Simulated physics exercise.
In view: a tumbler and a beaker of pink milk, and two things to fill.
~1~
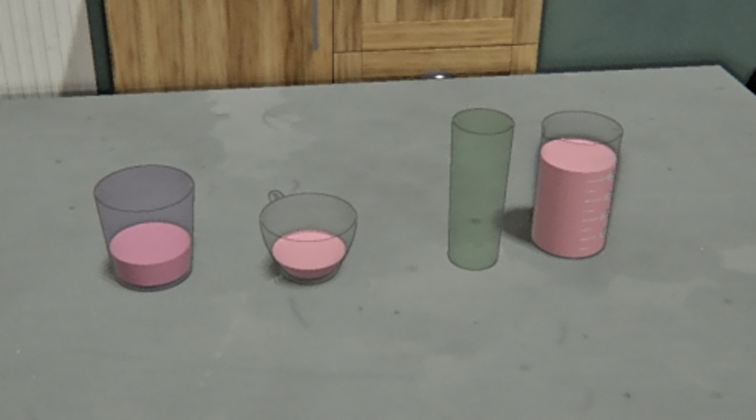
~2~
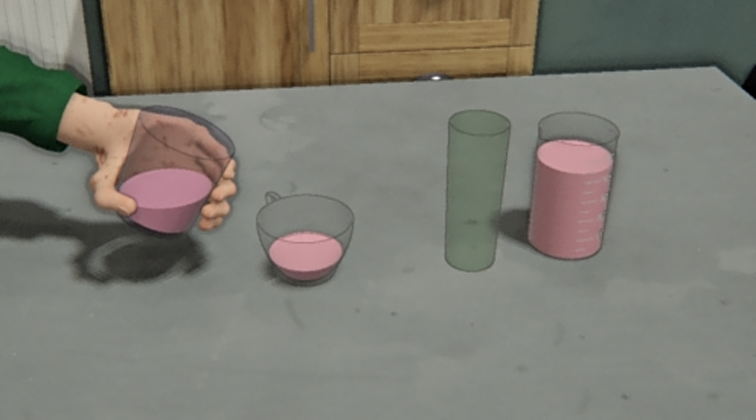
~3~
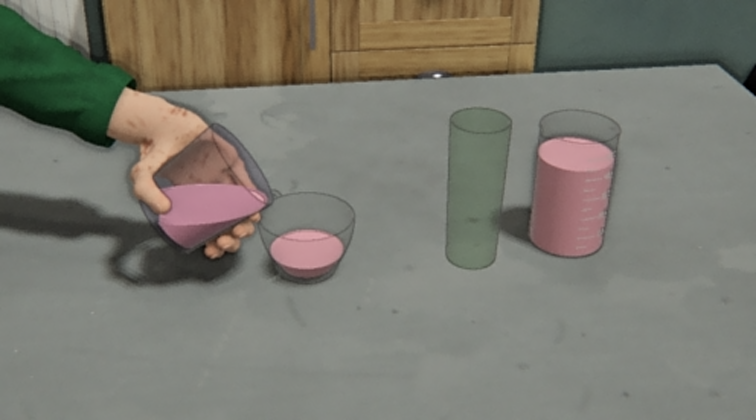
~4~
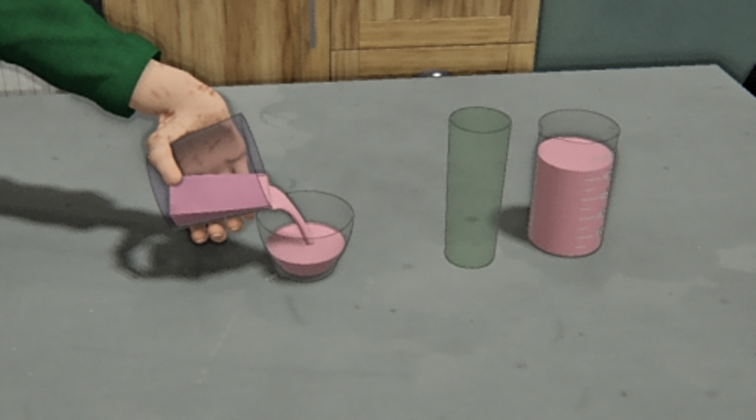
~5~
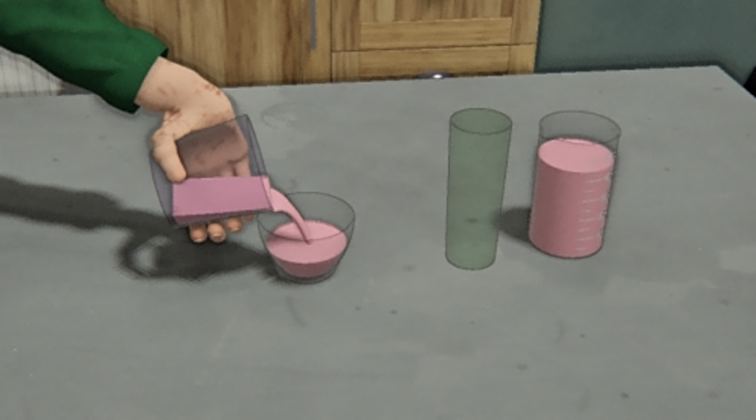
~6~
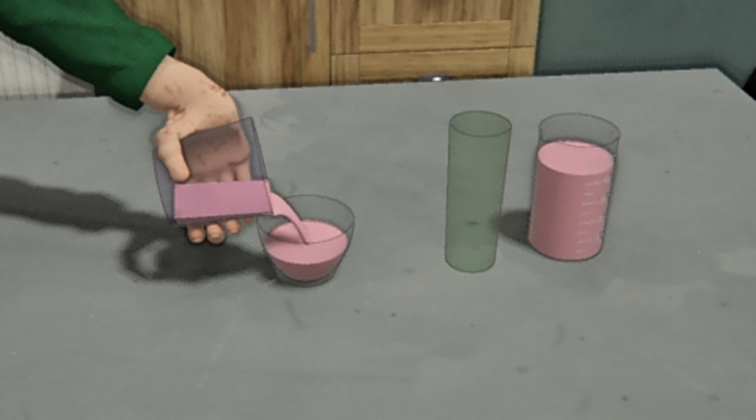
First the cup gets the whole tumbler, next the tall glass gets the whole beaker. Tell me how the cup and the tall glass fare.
The cup takes it all and the tall glass runs over.
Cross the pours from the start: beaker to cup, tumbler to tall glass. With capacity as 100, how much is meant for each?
In turn 180 and 40 per cent.
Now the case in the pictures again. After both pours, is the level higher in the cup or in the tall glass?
It is the tall glass.
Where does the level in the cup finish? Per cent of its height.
Near 70 in a hundred.
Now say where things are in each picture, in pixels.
The first frame shows at the start; tumbler (148, 227) about a quarter full; beaker (575, 184) about three quarters full; cup (309, 240) about a quarter full; tall glass (478, 189) empty.
In the second frame, a hand has the tumbler; tumbler (172, 171) tipped 25° with all of its load; cup about a quarter full, surface at (306, 252).
In the third frame, the tumbler is tipped; tumbler (206, 190) tipped 55° with all of its load; cup (307, 240) about a quarter full.
In the fourth frame, the stream is running; tumbler (213, 175) tipped 75° with about three quarters of its load; cup about a third full, surface at (306, 244).
In the fifth frame, the stream is running; tumbler (215, 175) tipped 75° with about two thirds of its load; tall glass (476, 188) empty.
In the sixth frame, the stream is running; tumbler (217, 176) tipped 80° with about half of its load; beaker about three quarters full, surface at (576, 159); cup about half full, surface at (306, 242); tall glass (476, 191) empty.
Shortly, the cup is about two thirds full.
At the finish, the cup is about two thirds full; the tall glass is full to the brim, some went over its rim.
